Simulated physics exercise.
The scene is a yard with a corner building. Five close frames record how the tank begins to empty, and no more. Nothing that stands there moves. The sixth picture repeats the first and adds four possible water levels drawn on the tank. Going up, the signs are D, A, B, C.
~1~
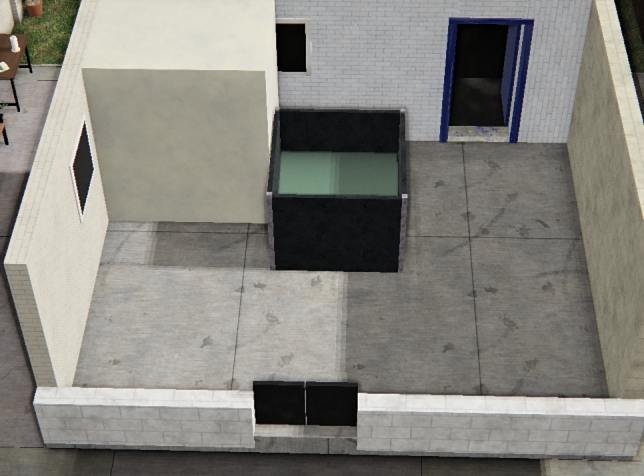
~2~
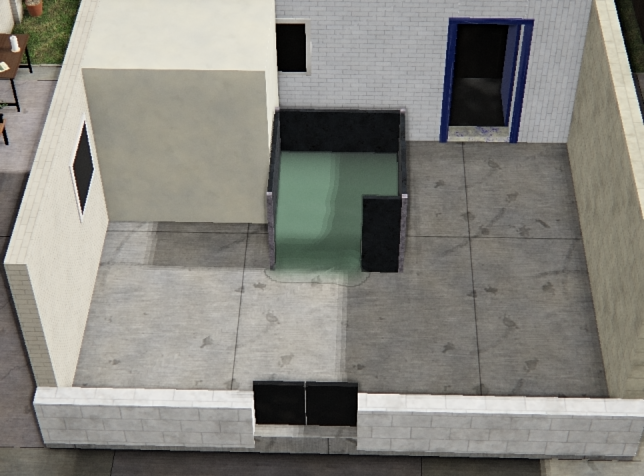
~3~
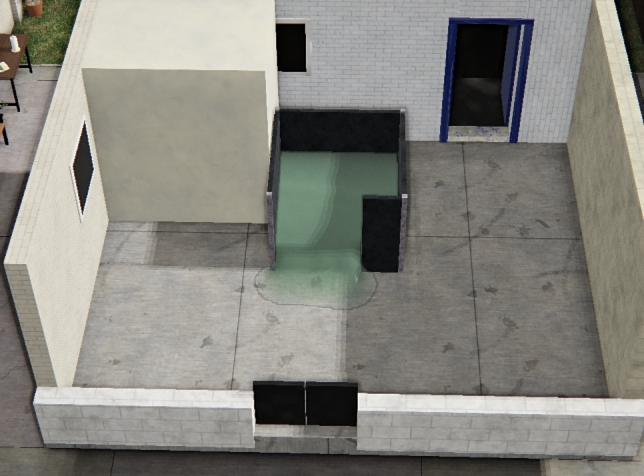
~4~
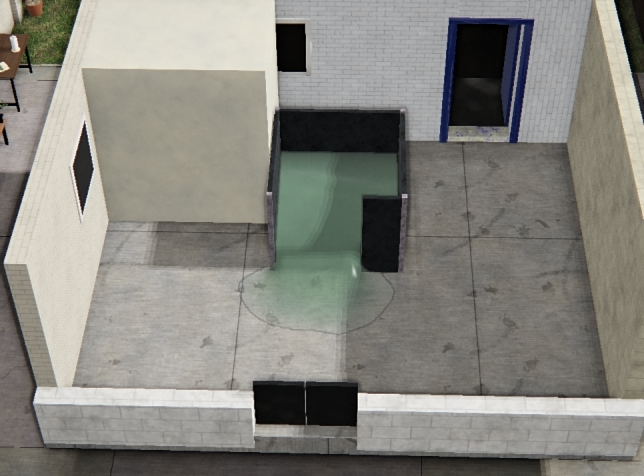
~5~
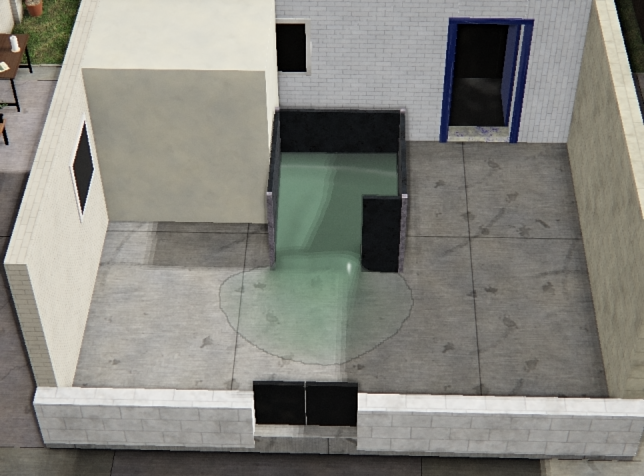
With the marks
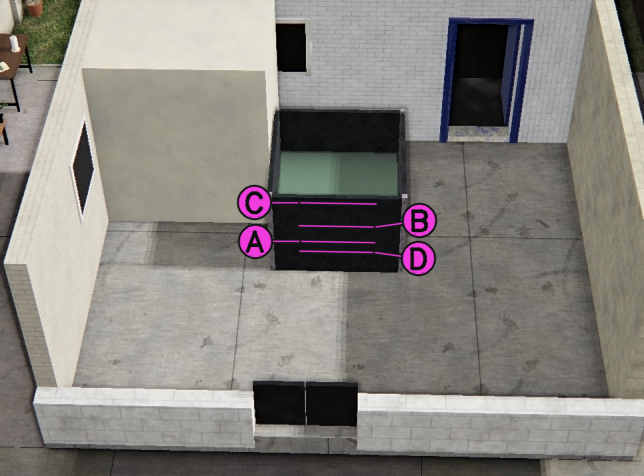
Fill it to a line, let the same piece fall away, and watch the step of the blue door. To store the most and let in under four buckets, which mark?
B.
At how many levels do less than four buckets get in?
Three.
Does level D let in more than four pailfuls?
No, that is safe.
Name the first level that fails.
It is C.
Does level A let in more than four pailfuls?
No.
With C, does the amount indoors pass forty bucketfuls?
No, less.
On the marked copy, A at (337, 241); B at (337, 226); C at (337, 203); D at (337, 251); from the bottom up D, A, B, C.
For level A, nothing gets over.
For level B, a splash gets over, under a bucket.
For level C, about 12 bucketfuls get in.
For level D, nothing gets over.
